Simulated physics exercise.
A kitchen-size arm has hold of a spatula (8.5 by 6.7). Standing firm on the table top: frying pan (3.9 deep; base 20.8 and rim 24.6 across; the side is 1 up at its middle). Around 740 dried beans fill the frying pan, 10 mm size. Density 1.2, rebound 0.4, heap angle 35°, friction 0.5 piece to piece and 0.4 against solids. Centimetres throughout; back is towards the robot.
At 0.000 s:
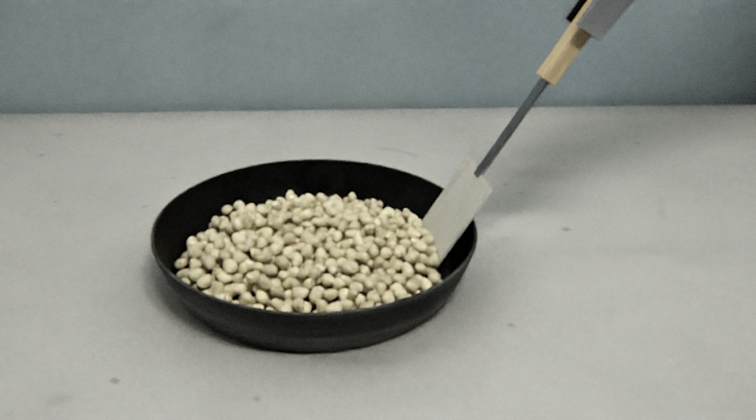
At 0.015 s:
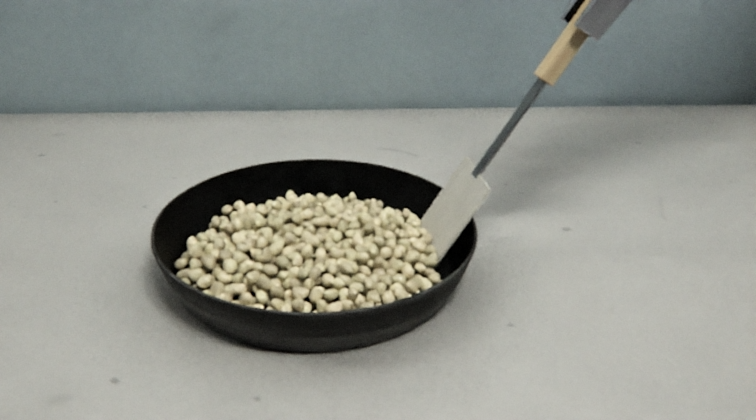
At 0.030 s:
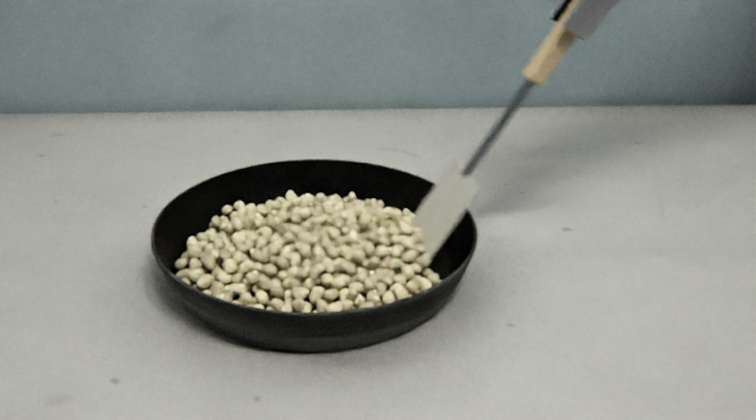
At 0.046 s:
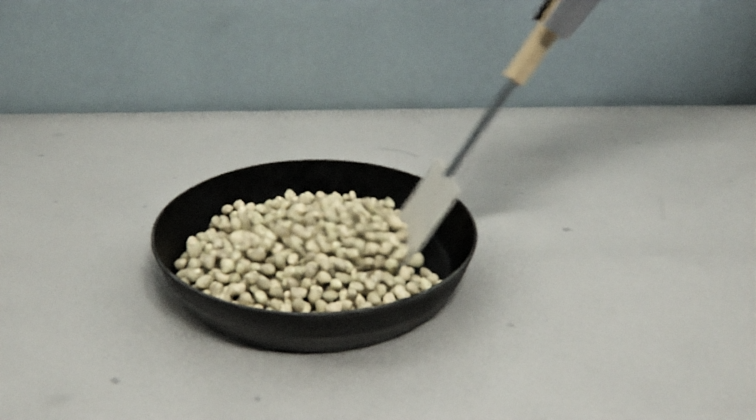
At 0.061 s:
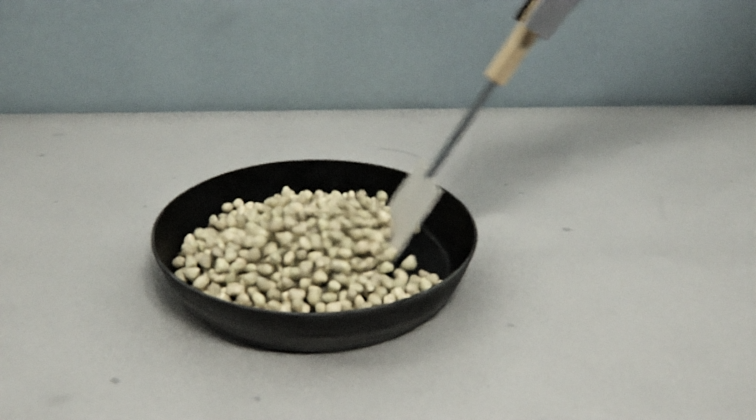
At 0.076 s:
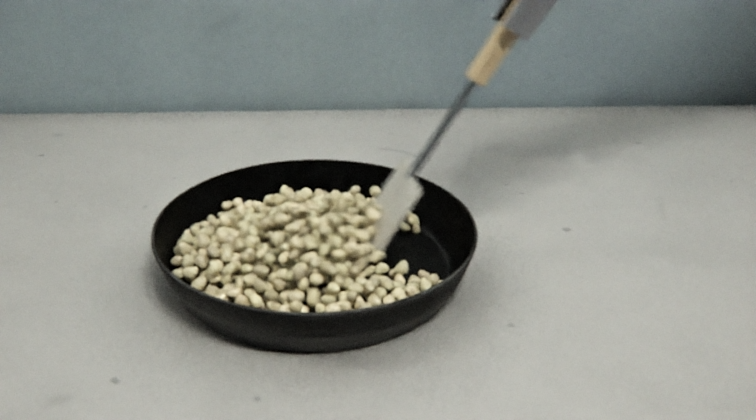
A robotic arm, only its grey end in view at the upper right, holds a spatula with a pale blade in a black frying pan of cream-coloured dried beans on a light grey table, seen from slightly above against a blue-grey backdrop. The blade rests at the pan's right side, barely moving. Then it sweeps left, pushing beans inward and baring dark pan behind it, while the camera stays still.
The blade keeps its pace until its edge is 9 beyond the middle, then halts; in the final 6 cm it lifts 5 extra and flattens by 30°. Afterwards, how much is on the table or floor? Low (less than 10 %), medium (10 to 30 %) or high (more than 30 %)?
On the table or floor the share is medium, 10 to 30 %.
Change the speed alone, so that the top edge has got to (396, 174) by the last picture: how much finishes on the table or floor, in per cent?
About 20 per cent.
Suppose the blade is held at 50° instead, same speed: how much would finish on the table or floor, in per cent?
Then about 15 per cent.
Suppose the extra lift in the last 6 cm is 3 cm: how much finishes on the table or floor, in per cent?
About 15 per cent.
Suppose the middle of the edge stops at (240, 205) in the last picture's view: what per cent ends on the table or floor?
Some 15 per cent.
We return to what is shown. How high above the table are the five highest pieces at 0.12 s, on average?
Some 6 cm.
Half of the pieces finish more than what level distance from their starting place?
Some 3 cm.
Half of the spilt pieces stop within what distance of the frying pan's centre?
Roughly 30 cm.
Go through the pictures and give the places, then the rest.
The first picture shows spatula top edge at (480, 172), sloping 60°; upper third of the load around (322, 242), from x 180 to 440, top at y 195; 735 in the frying pan.
The second picture shows spatula top edge at (478, 172), sloping 60°; upper third of the load around (323, 242), from x 180 to 440, top at y 195.
The third picture shows spatula top edge at (467, 172), sloping 60°; upper third of the load around (325, 239), from x 180 to 440, top at y 195.
The fourth picture shows spatula top edge at (449, 173), sloping 60°; upper third of the load around (326, 236), from x 180 to 440, top at y 195.
The fifth picture shows spatula top edge at (431, 173), sloping 60°; upper third of the load around (318, 234), from x 180 to 440, top at y 195.
The sixth picture shows spatula top edge at (412, 174), sloping 60°; upper third of the load around (310, 233), from x 175 to 440, top at y 190; 735 in the frying pan.
After 0.12 s, sloping 60°, highest piece 6 above the table; 735 in the frying pan.
After 0.16 s, sloping 50°, highest piece 7 above the table; 735 in the frying pan.
After 0.38 s, sloping 30°, highest piece 6 above the table; 604 in the frying pan, 126 on the table or floor, 5 on the blade or in flight.
After 1.43 s, sloping 30°, highest piece 5 above the table; 604 in the frying pan, 131 on the table or floor.
At rest, 604 in the frying pan, 131 on the table or floor. That is 18 % on the table or floor.
